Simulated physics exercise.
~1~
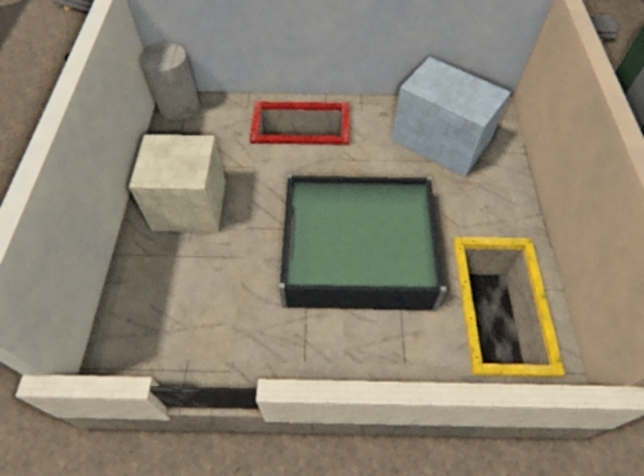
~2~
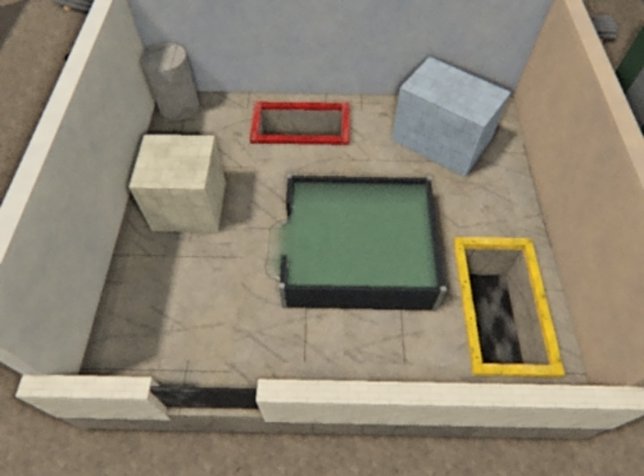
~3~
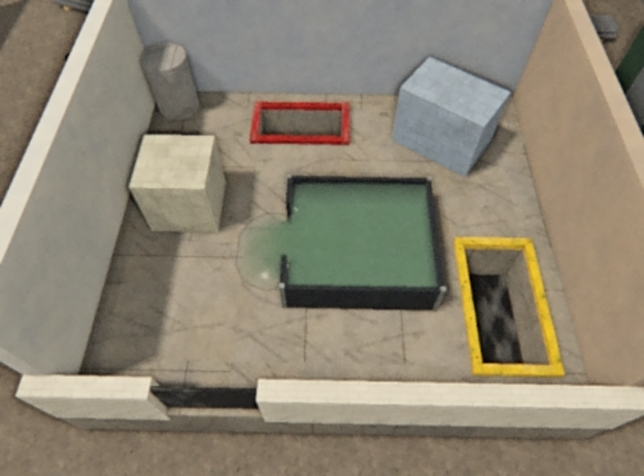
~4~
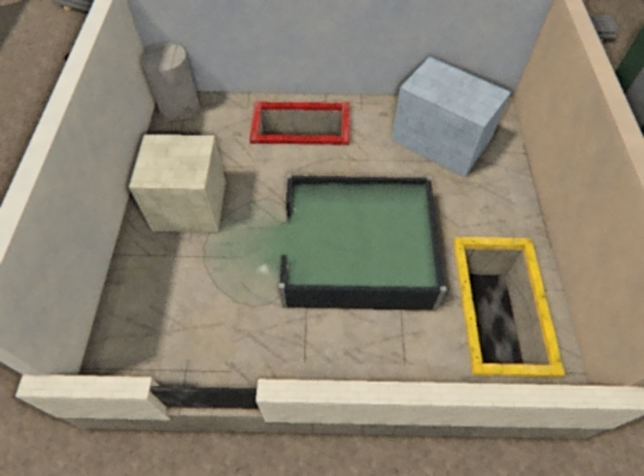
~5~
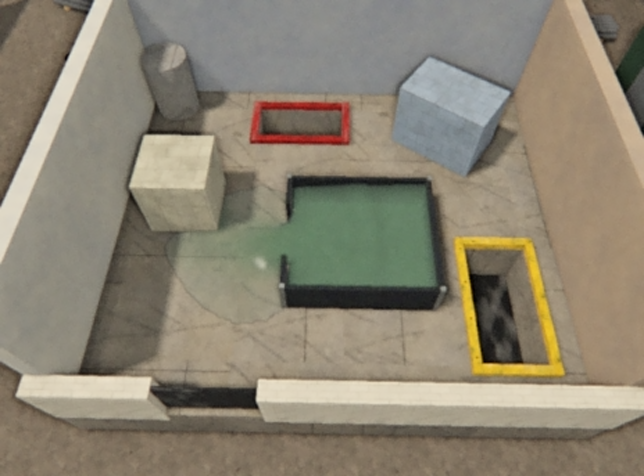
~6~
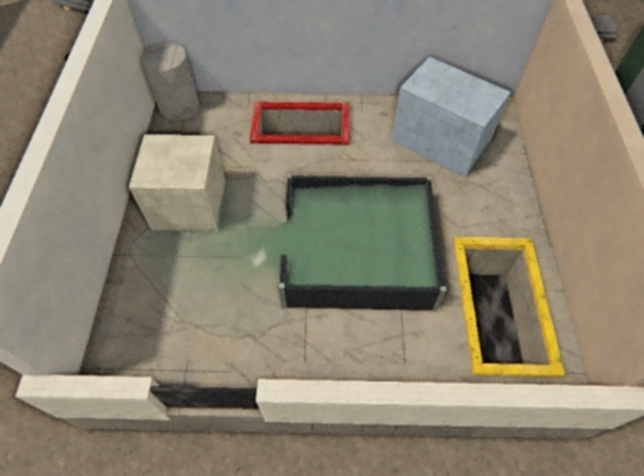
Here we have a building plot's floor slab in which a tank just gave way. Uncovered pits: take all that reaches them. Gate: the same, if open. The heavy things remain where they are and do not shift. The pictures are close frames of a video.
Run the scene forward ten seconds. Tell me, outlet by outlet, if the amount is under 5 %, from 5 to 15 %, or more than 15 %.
The gate will be a minor outlet short of five per cent; the yellow pit will be a minor outlet short of five per cent; the red pit will be a minor outlet short of five per cent.
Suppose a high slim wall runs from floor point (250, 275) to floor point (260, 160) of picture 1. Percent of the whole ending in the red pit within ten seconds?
Roughly 12 per cent ends up in the red pit.
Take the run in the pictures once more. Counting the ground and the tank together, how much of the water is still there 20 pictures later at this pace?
100 per cent.
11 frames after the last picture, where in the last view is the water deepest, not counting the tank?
At about (79, 378).
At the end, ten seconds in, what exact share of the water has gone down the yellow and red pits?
I'd say near 2 %, and near 0 %.
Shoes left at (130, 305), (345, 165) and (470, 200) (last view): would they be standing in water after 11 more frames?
Point by point: Swamped; unwetted; unwetted.
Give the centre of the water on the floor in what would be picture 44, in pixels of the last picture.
My guess is about (284, 250).
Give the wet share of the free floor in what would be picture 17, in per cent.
Roughly 35 percent.
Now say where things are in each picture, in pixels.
In the first picture, still water in the open tank at (360, 232).
In the second picture, water pours out at (290, 244) and has run to (280, 277).
In the third picture, water pours out at (290, 245) and has run to (247, 272).
In the fourth picture, water pours out at (290, 244) and has run to (211, 261).
In the fifth picture, water pours out at (290, 244) and has run to (171, 253).
In the sixth picture, the front is at (139, 252), out from the gap at (290, 244).
A moment on, water covers 20 % of the floor; the gate 0 %, the yellow pit 0 %, the red pit 0 %.
Next, water covers 35 % of the floor; the gate 0 %, the yellow pit 0 %, the red pit 0 %.
Then, water covers 50 % of the floor; the gate 0 %, the yellow pit 0 %, the red pit 0 %.
Later, water covers 75 % of the floor; the gate 0 %, the yellow pit 1 %, the red pit 0 %.
In the end, water covers 90 % of the floor; the gate 0 %, the yellow pit 1 %, the red pit 1 %.
